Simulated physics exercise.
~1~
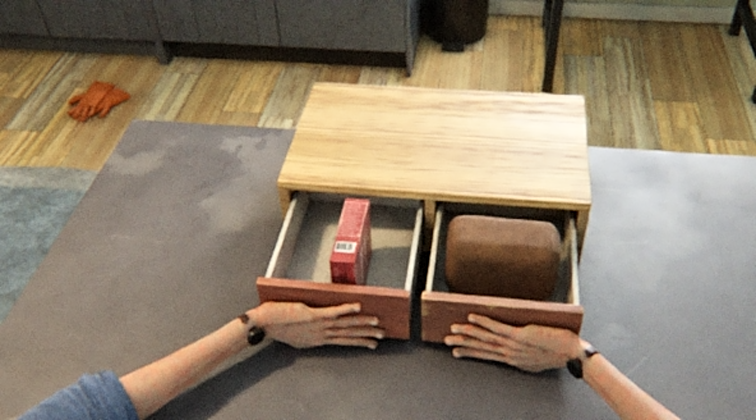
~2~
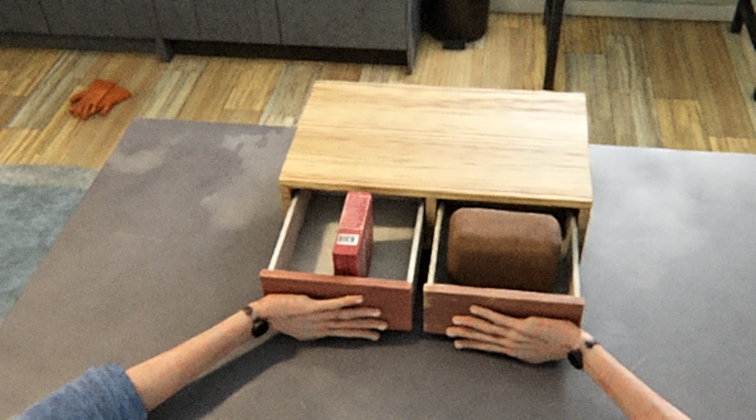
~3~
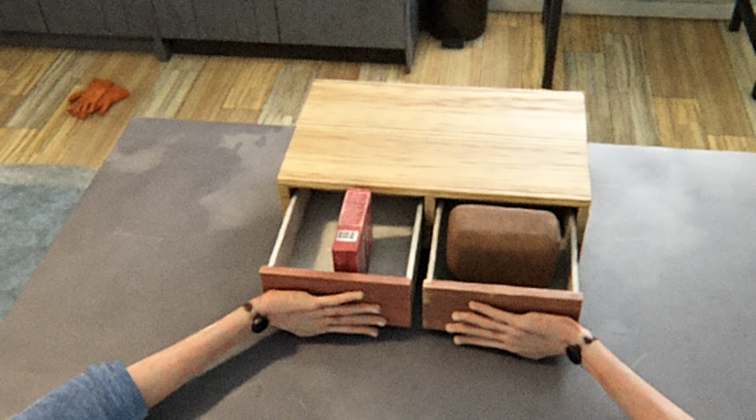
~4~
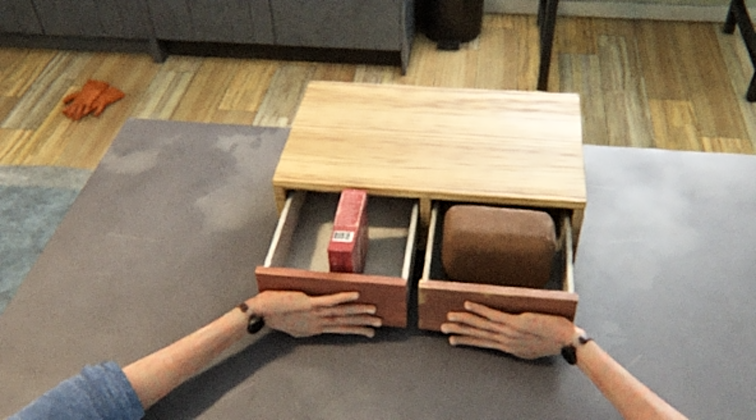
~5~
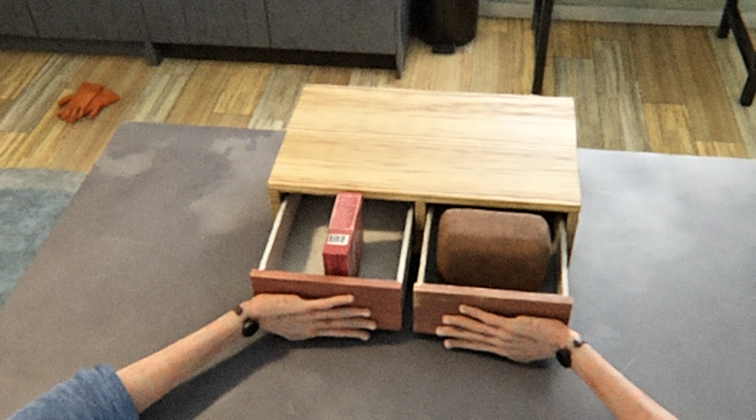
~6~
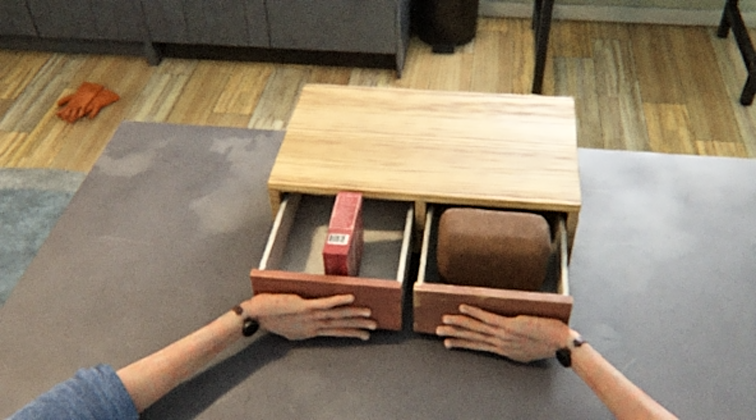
At first, two hands rest against the fronts of a low wooden cabinet's open drawers, a red packet in the left one and a brown loaf in the right. The hands nudge both drawers inward very slightly, then stay almost still, with both drawers still wide open as the view shifts a little.
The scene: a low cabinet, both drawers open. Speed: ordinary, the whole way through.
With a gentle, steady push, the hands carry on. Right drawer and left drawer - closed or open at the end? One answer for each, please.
Result: The right drawer sticks; the left drawer sticks.
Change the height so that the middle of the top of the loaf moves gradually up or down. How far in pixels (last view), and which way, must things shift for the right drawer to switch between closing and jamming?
Direction down, size about 12 pixels.
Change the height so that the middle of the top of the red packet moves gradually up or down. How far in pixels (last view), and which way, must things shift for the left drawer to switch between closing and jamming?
Near 12 pixels, heading down.
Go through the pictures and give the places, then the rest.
Right drawer (503, 259) wide open; left drawer (350, 247) wide open; loaf (502, 258), in the first frame.
Left drawer (352, 240) wide open; red packet (355, 248), in the second frame.
Right drawer (503, 248) wide open; chest (438, 164), in the third frame.
Left drawer (347, 237) wide open; loaf (498, 247), in the fourth frame.
Right drawer (493, 252) wide open; red packet (345, 249), in the fifth frame.
Right drawer (493, 251) wide open; left drawer (343, 239) wide open; chest (428, 169), in the sixth frame.
Then, 0.26 s later than the last frame, right drawer starting in; left drawer starting in.
Then, 0.50 s later than the last frame, right drawer starting in; left drawer stopped, still ajar.
When it is over, the right drawer will not close; the left drawer will not close.
